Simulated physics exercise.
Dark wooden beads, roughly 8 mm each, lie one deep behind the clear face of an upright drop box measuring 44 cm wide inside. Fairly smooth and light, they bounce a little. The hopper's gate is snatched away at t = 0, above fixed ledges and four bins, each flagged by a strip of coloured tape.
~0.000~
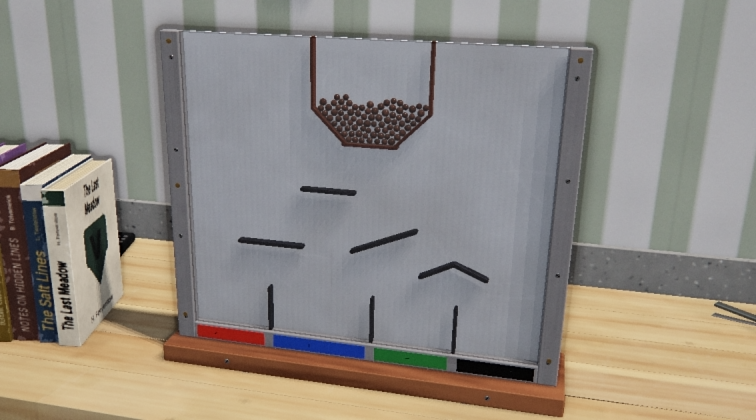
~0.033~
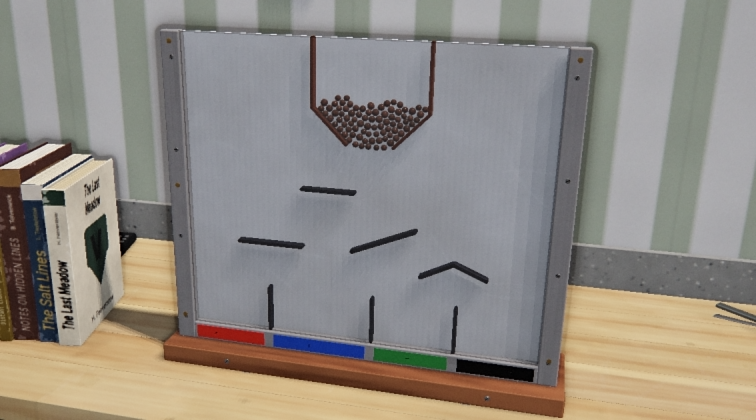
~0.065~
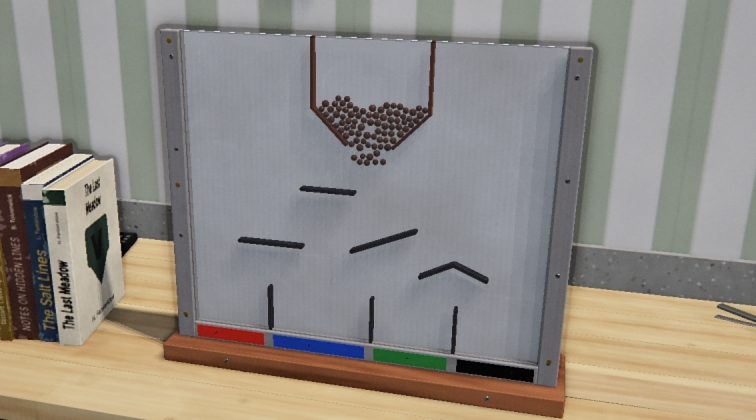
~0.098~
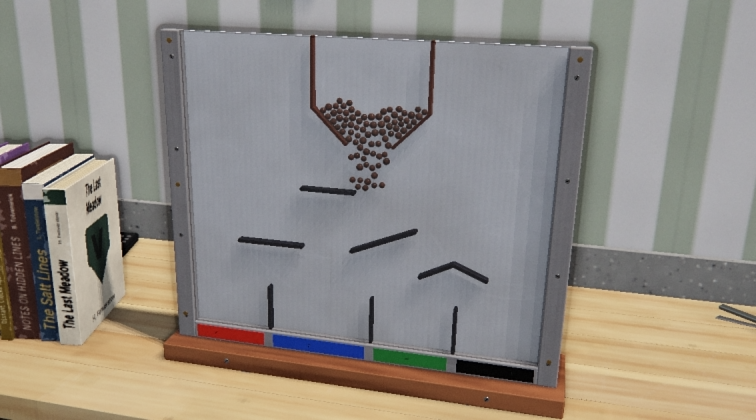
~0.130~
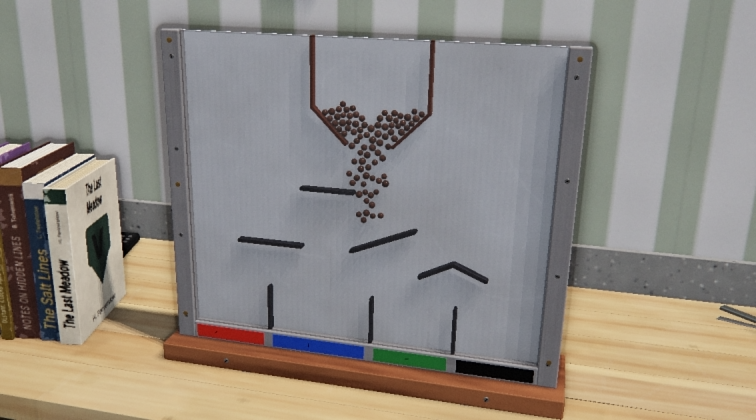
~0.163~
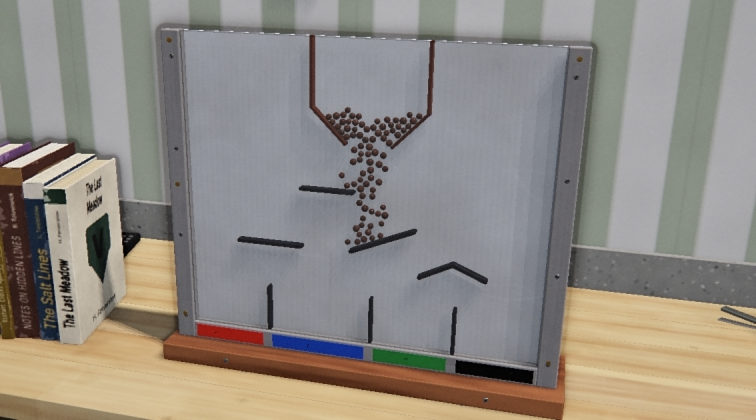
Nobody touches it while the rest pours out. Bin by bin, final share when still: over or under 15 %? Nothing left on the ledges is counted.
Final share: Blue - over; red - under; black - under; green - under 15 %.
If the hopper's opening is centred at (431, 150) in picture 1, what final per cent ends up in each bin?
The blue bin ends with 25 %, the red bin with 0 %, the black bin with 20 % and the green bin with 55 %.
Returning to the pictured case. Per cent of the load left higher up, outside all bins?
Close to 5 in a hundred, I reckon.
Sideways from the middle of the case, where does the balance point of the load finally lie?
It sits around 5 cm left of centre.
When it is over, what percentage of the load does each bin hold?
Final shares in per cent - blue bin: 90, red bin: 0, black bin: 0, green bin: 5.
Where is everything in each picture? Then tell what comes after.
The first picture shows gate shut, about 80 beads in the hopper; its mouth (347, 144) to (394, 148); blue (318, 346), red (231, 335), black (495, 370), green (410, 359).
In the second picture, 4 out; bottom bead (376, 148).
In the third picture, 12 out; bottom bead (367, 163).
In the fourth picture, 21 out; bottom bead (365, 188).
In the fifth picture, 33 out; bottom bead (364, 220).
In the sixth picture, 43 out; bottom bead (348, 242); ledges slope (351, 251) to (415, 232), roof (420, 277) to (486, 281), level (241, 239) to (301, 246), level (302, 188) to (353, 193).
After 0.24 s, 80 % have left the hopper; down in the bins, nothing yet.
After 0.34 s, 100 % have left the hopper; down in the bins, blue 20 %.
After 0.55 s, 100 % have left the hopper; down in the bins, blue 60 %.
All still by 1.4 s, blue 90 %, red 0 %, black 0 %, green 5 %, left higher up 5 %.
